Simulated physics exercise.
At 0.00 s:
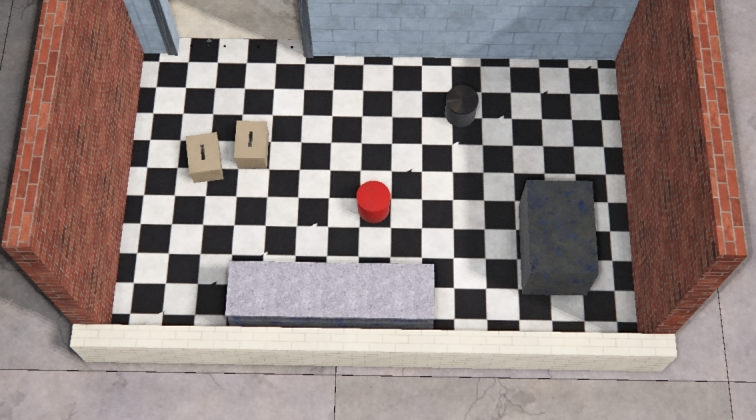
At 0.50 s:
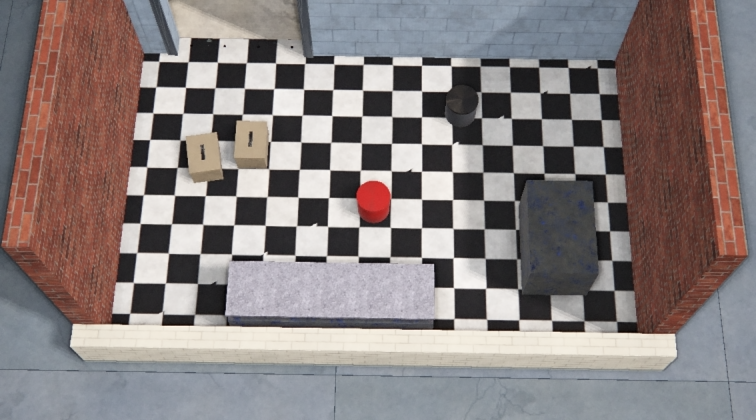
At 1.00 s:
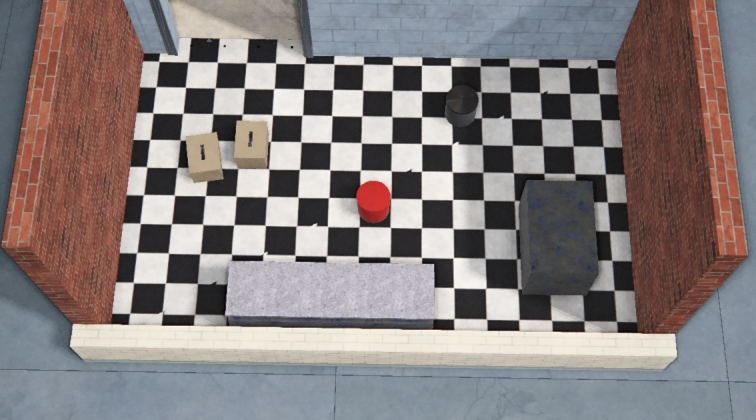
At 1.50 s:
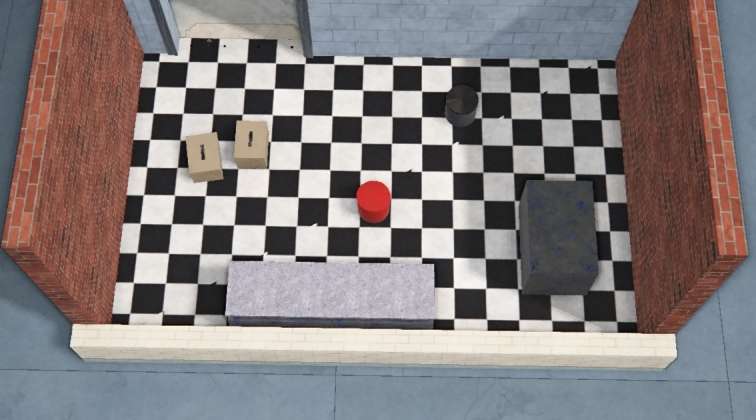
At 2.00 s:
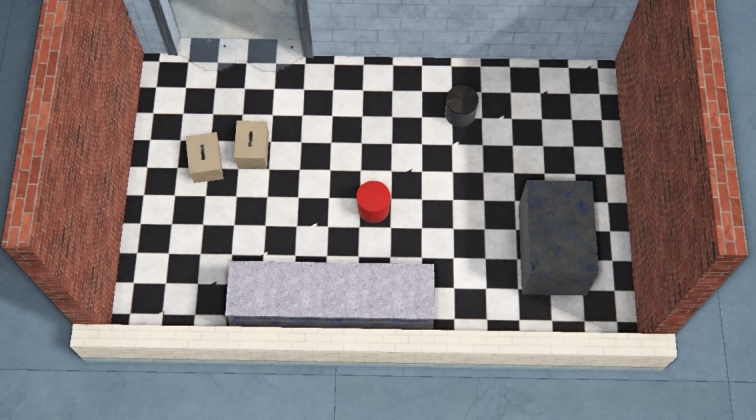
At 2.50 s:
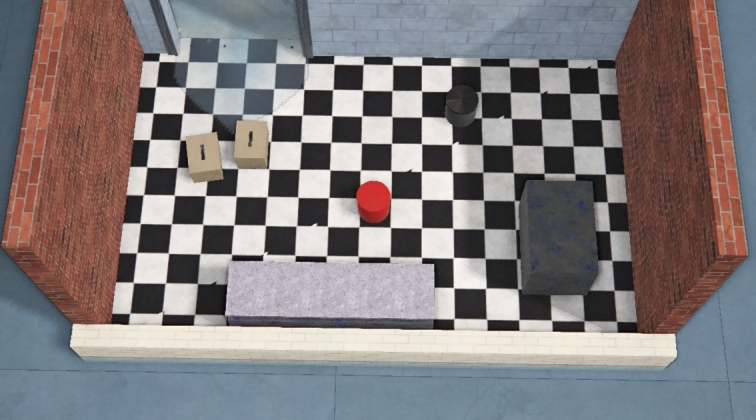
Corner store with a checkered floor, water covering the ground outside, then spreading through the open doorway as the red pail stays still.
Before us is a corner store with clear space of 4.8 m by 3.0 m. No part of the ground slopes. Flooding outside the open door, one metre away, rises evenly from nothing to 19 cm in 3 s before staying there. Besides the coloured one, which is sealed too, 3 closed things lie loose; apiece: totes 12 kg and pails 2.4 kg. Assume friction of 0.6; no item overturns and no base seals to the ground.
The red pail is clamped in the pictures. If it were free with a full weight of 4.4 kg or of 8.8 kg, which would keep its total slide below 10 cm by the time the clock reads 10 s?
Outcome: Neither mass serves.
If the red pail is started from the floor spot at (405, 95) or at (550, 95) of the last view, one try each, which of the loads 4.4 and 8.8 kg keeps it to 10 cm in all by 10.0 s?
Well, at the first spot either weight will do, and at the second you need the heavier weight.
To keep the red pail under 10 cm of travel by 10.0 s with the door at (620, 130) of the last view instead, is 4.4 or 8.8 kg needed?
Note: Only the heavier mass keeps it.
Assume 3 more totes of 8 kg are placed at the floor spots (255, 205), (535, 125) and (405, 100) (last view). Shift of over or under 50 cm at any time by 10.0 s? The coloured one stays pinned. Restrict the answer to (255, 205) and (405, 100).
Above the mark, then below the mark.
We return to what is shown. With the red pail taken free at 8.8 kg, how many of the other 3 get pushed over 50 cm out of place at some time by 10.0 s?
Result: 2.
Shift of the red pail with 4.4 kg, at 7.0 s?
Around 120 centimetres out of place.
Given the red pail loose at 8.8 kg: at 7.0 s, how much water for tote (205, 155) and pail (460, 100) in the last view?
Close to 16 and 1 centimetres.
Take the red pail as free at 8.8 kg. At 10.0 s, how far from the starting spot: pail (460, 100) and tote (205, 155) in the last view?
Respectively 40 and 140 centimetres.
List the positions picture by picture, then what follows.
In the first picture, the red pail at (374, 196) rests on the ground; water covers 0.0 m2; 0 of 4 have shifted.
In the second picture, the red pail at (374, 196) rests on the ground; water covers 0.0 m2; 0 of 4 have shifted.
In the third picture, the red pail at (374, 196) rests on the ground; water covers 0.0 m2; 0 of 4 have shifted.
In the fourth picture, the red pail at (374, 196), on the bottom; water covers 0.0 m2; 0 of 4 have shifted.
In the fifth picture, the red pail at (374, 196), on the bottom; 0.1 m2 under water; 0 of 4 have shifted.
In the sixth picture, the red pail at (374, 196), on the bottom; 0.8 m2 under water; 0 of 4 have shifted.
After 3.5 s the red pail would be 0 cm from its start with 4.4 kg and 0 cm from its start with 8.8 kg; 0 cm of water round it then.
After 4.5 s the red pail would be 7 cm from its start with 4.4 kg and 0 cm from its start with 8.8 kg; 4 cm of water round it then.
After 7.0 s the red pail would be 127 cm from its start with 4.4 kg and 1 cm from its start with 8.8 kg; 5 cm of water round it then.
After 10.0 s the red pail would be 128 cm from its start with 4.4 kg and 40 cm from its start with 8.8 kg; 7 cm of water round it then.
